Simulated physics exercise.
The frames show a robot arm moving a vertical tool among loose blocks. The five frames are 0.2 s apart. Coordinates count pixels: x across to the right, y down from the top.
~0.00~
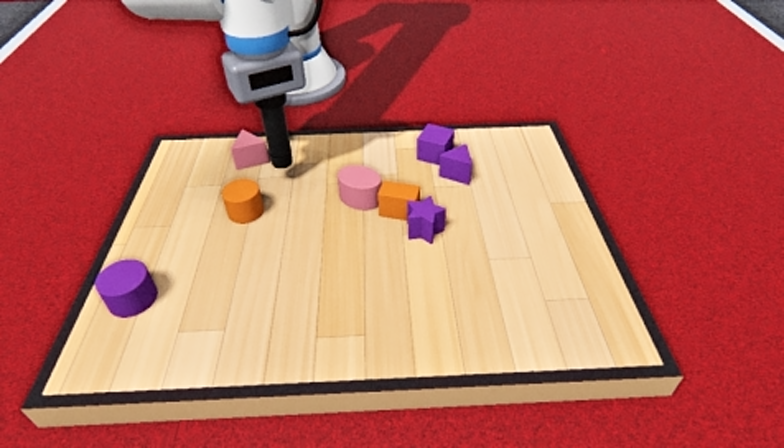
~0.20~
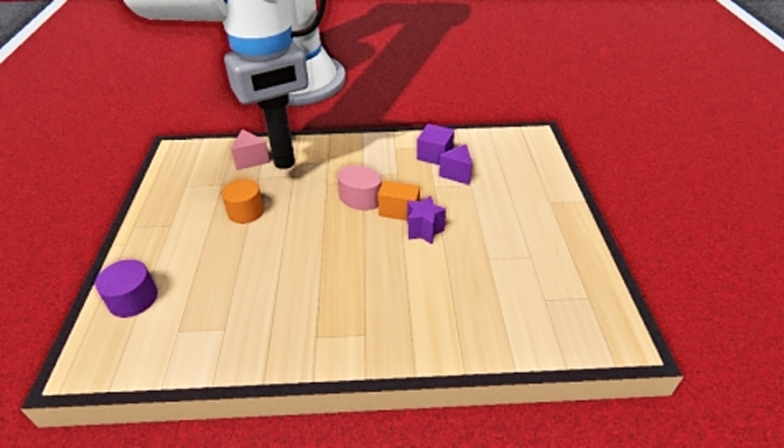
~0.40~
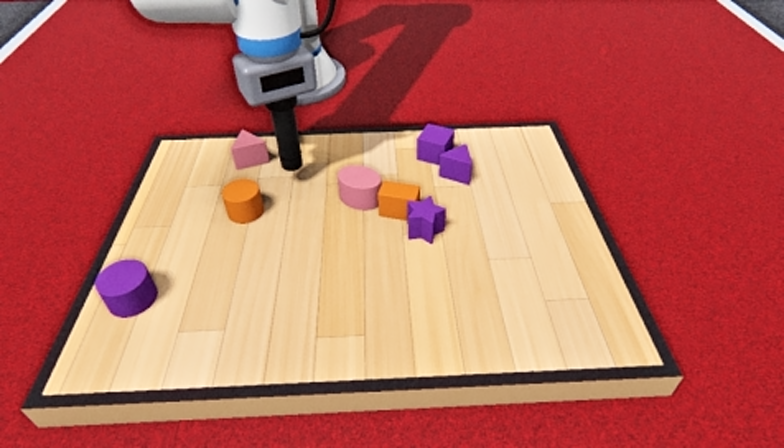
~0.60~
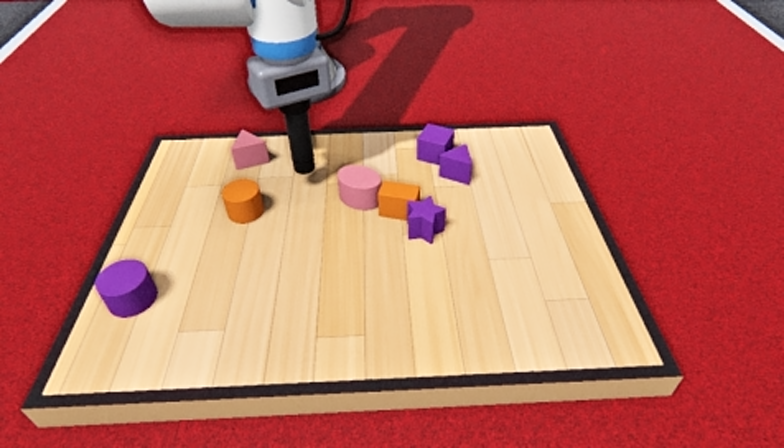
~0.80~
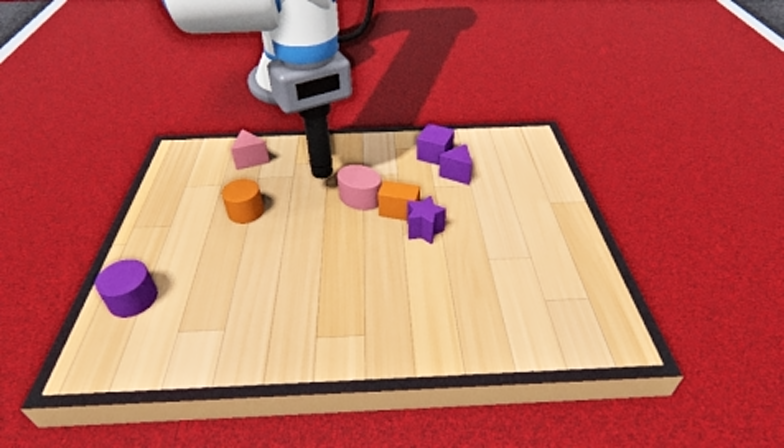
A robot arm moves its black tool slightly right across a board of still blocks.
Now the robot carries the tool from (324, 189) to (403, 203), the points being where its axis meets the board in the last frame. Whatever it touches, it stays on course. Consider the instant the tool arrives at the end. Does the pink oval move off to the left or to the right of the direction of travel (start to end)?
It's going to go left.
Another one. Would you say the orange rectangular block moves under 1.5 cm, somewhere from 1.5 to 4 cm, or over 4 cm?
Past 4 cm.
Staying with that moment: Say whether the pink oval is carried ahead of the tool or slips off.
The pink oval stays in front.
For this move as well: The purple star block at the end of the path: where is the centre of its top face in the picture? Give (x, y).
Its top middle: (439, 220).
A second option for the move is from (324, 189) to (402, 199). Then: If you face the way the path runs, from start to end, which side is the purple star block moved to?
Off to the right side.
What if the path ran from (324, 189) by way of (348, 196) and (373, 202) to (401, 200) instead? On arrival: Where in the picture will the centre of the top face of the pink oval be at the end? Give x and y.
It should be at about (435, 174).
On the path given first. One third of the way, tool (349, 178); pink oval (381, 178); orange rectangular block (418, 193), turned 15° clockwise; purple star block (432, 213), turned 15° clockwise.
Two thirds of the way, tool (376, 182); pink oval (410, 180), turned 20° anticlockwise; orange rectangular block (445, 197), turned 45° clockwise; purple star block (439, 219), turned 50° clockwise.
At the end, tool (403, 187); pink oval (438, 179), turned 40° anticlockwise; orange rectangular block (462, 200), turned 95° clockwise; purple star block (439, 220), turned 55° clockwise; purple triangular piece in place.
